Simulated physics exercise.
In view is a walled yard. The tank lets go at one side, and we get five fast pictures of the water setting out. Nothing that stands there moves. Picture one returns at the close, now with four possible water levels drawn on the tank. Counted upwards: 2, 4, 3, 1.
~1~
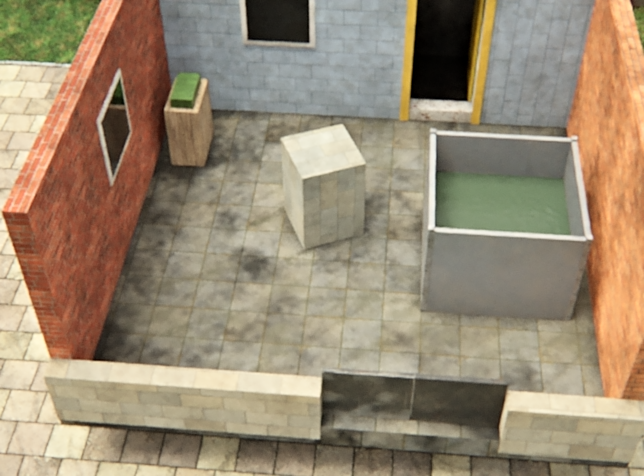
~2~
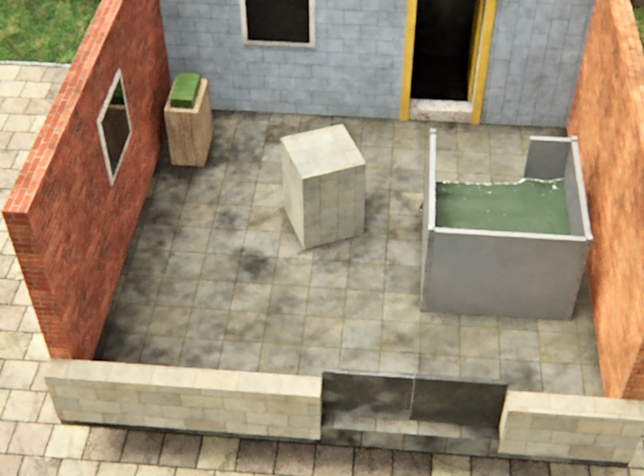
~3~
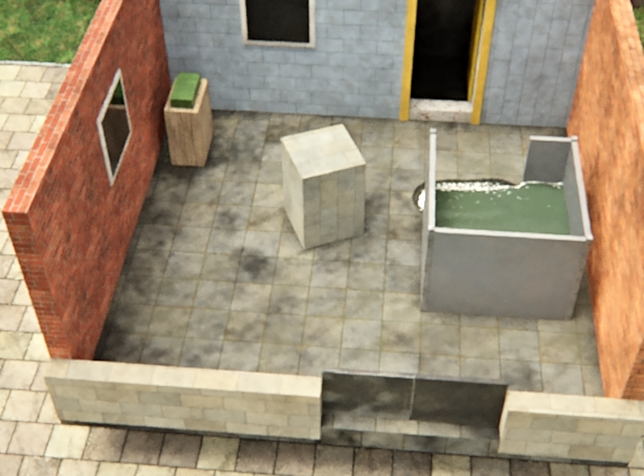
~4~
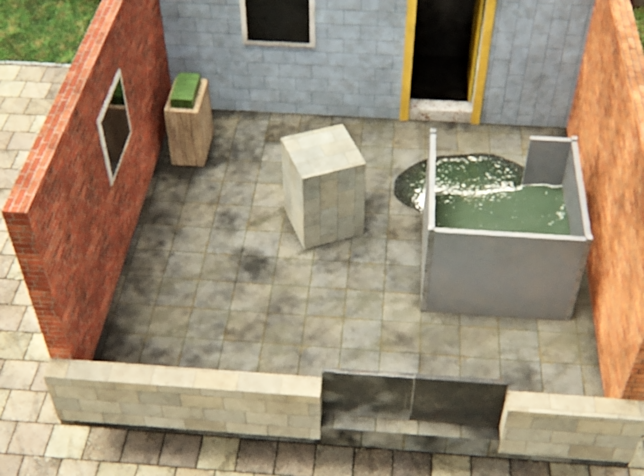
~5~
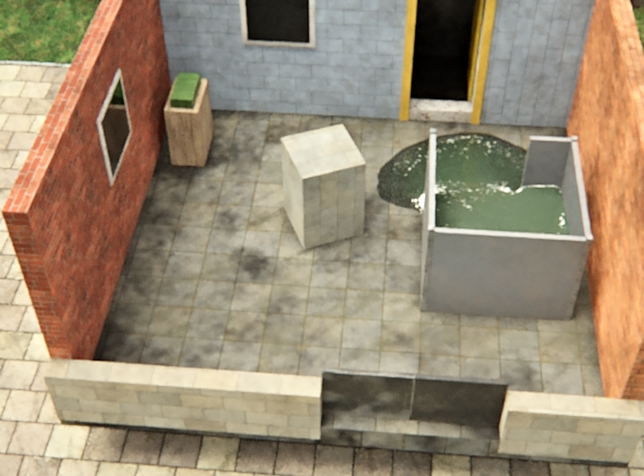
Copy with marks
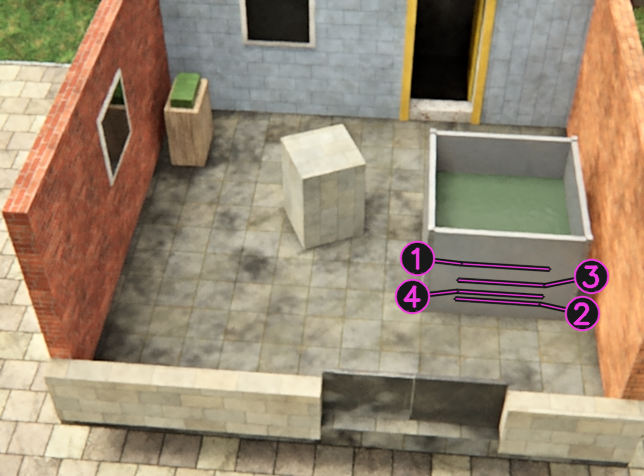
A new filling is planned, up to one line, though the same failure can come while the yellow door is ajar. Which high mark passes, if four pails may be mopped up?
That is line 4.
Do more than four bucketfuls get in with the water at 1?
Yes, that goes wrong.
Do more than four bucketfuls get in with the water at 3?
Yes.
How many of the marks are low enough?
Two of them.
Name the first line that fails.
The answer is 3.
On the marked copy, 1 at (504, 266); 2 at (498, 301); 3 at (501, 282); 4 at (499, 294); from the bottom up 2, 4, 3, 1.
For line 1, dozens of bucketfuls pour in.
For line 2, nothing gets over.
For line 3, about 9 bucketfuls get in.
For line 4, a bucket or two gets in.
